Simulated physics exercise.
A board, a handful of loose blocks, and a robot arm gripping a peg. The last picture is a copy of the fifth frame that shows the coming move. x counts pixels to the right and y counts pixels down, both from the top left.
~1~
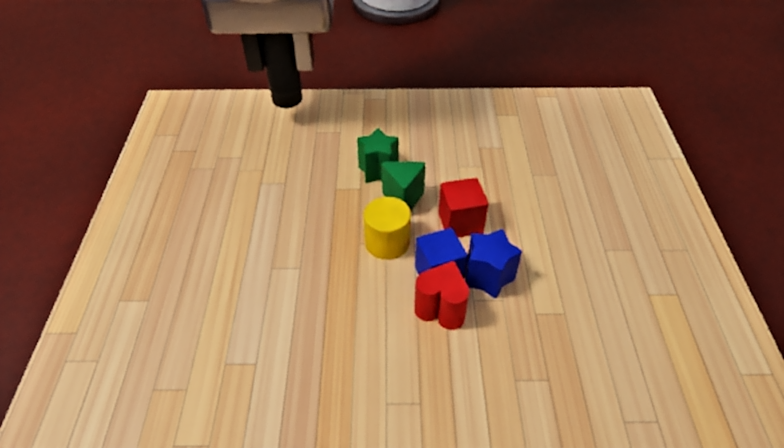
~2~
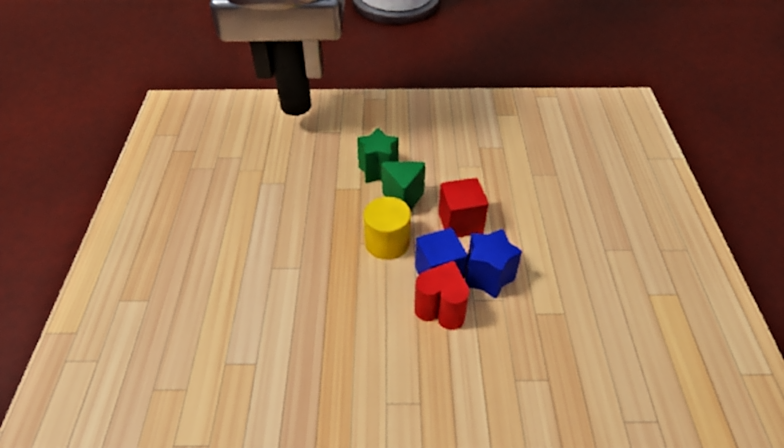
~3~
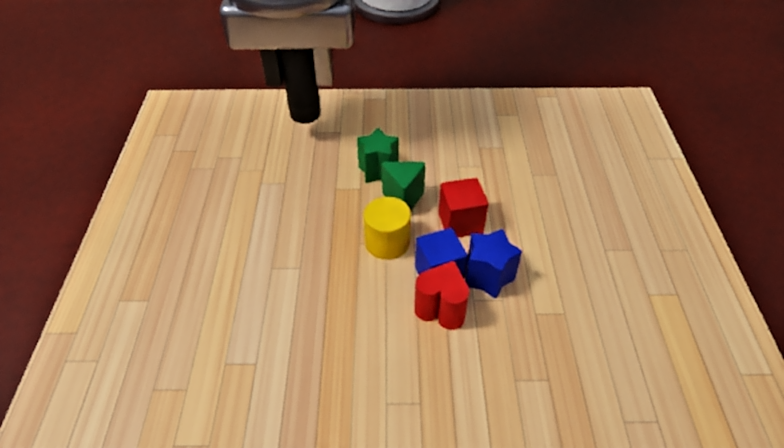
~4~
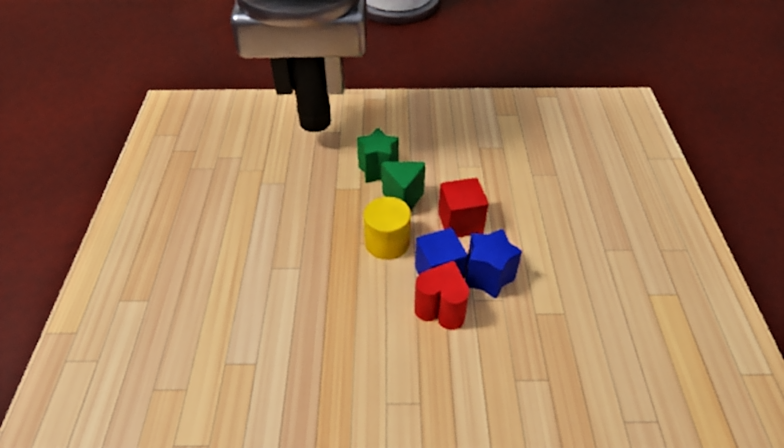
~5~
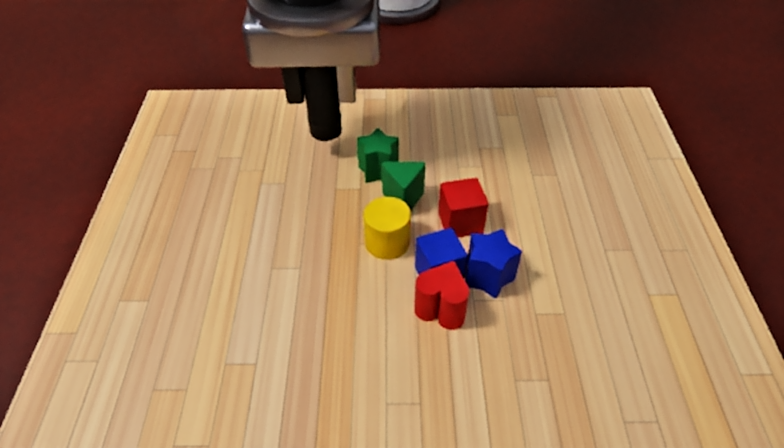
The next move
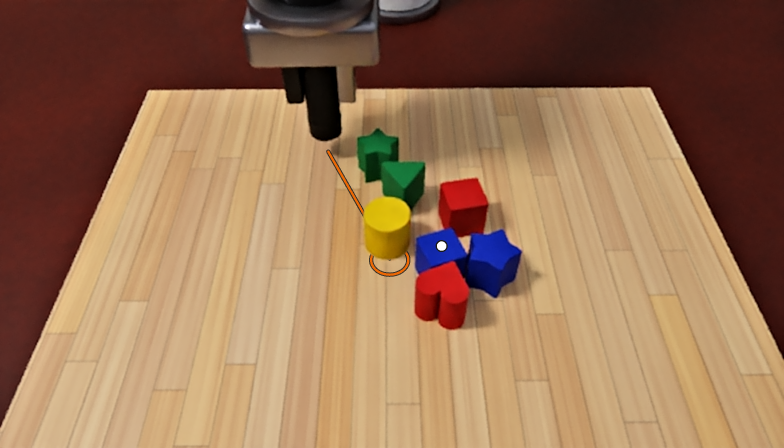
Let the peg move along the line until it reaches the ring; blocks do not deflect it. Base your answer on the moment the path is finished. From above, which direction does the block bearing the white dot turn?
Verdict: Counterclockwise.
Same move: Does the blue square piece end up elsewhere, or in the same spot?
Put simply, it goes somewhere else.
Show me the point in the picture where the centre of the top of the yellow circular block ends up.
Located at (412, 261).
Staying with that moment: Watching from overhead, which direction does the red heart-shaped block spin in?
My prediction: CW.
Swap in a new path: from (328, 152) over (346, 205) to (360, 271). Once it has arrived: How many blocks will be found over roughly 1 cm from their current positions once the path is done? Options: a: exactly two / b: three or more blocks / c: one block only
c.
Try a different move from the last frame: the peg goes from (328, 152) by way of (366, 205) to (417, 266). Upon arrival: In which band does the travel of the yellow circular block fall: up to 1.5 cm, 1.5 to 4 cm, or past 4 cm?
My estimate: Beyond 4 cm.
Path on the board, in a line from (328, 152) to (390, 260); the dot is on the blue square piece.
On the path given first. One third of the way, peg at (345, 165); nothing pushed yet.
Two thirds of the way, peg at (366, 200); yellow circular block at (389, 216).
At the end, peg at (390, 241); yellow circular block at (412, 261); blue square piece at (459, 265), turned 65° anticlockwise; red heart-shaped block at (460, 299), turned 30° clockwise; blue star block at (500, 250), turned 15° anticlockwise.
